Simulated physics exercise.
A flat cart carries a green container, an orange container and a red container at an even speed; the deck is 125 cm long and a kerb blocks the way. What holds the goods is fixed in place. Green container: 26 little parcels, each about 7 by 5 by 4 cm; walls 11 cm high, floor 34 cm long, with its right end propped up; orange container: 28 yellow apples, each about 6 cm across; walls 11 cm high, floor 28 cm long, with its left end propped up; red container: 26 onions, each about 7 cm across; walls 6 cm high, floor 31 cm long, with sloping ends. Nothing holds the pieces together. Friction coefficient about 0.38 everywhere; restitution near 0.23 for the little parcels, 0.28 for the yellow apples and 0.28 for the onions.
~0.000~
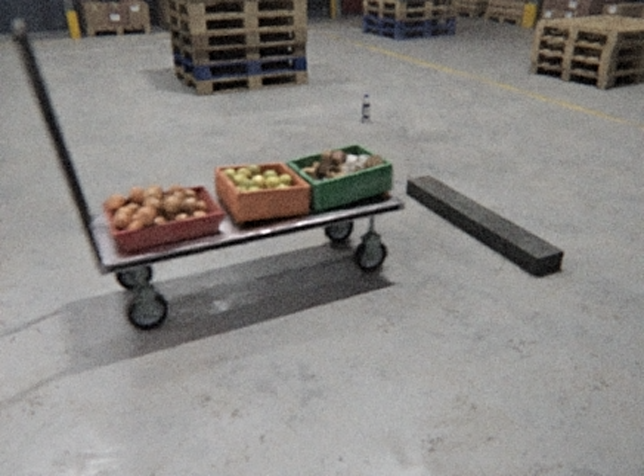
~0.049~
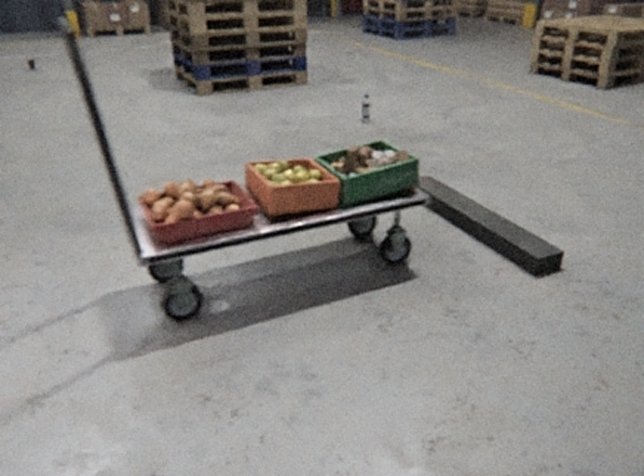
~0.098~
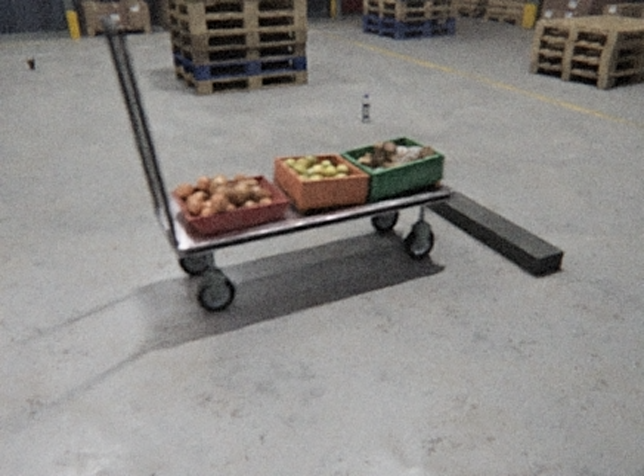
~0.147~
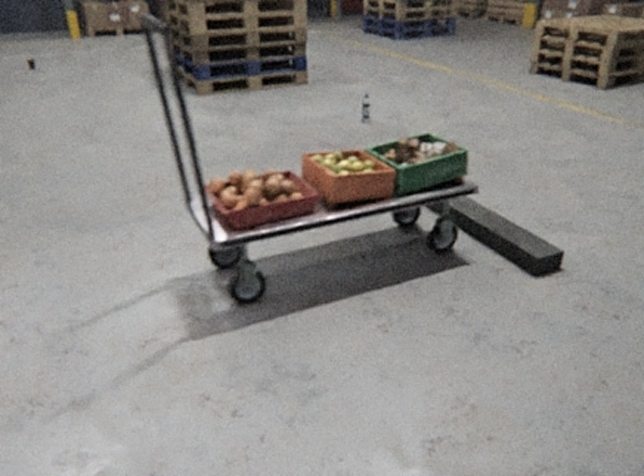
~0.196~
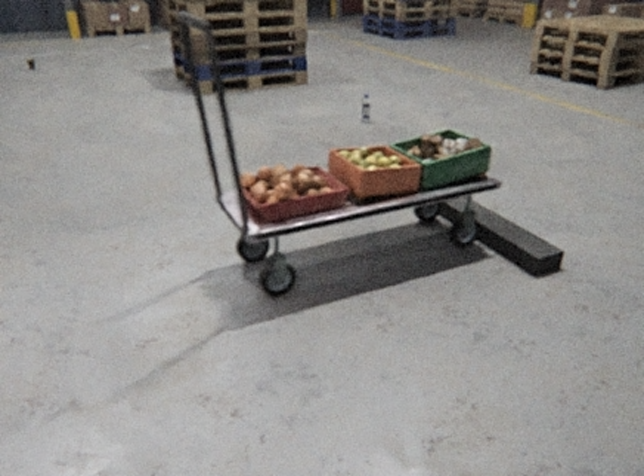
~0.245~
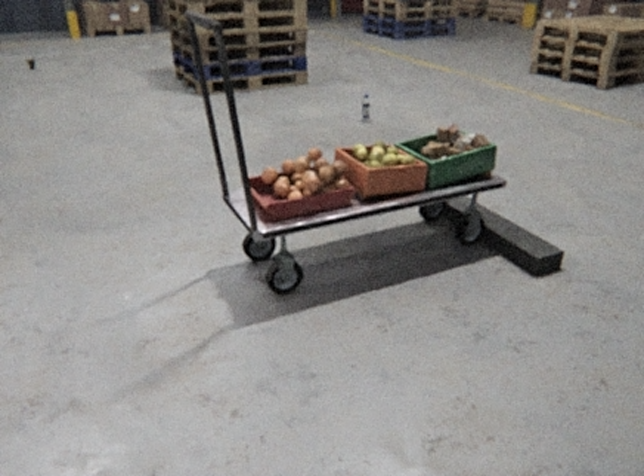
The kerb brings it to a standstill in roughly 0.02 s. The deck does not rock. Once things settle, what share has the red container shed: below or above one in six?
It sheds more than a sixth of them.
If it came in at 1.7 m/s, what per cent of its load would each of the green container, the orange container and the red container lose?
In that case green container 0, orange container 0, red container 30 per cent.
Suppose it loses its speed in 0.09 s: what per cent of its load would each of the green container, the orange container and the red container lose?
Then green container 0, orange container 0, red container 40 per cent.
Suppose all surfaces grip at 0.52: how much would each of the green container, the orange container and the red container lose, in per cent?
In that case green container 10, orange container 10, red container 40 per cent.
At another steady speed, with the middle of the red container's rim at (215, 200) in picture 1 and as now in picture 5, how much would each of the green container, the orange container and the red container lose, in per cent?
Then green container 0, orange container 0, red container 20 per cent.
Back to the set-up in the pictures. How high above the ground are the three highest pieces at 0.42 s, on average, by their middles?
About 66 cm.
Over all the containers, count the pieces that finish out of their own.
About 16.
After 0.30 s, the green container has all 26, the orange container has all 28 and the red container is down by 2 of 26.
After 0.42 s, the green container is down by 1 of 26, the orange container has all 28 and the red container is down by 11 of 26.
After 0.65 s, the green container is down by 2 of 26, the orange container is down by 1 of 28 and the red container is down by 12 of 26.
Final count (at 1.15 s), the green container is down by 2 of 26, the orange container is down by 1 of 28 and the red container is down by 12 of 26. Asked share, 12 of 26, 46 per cent.
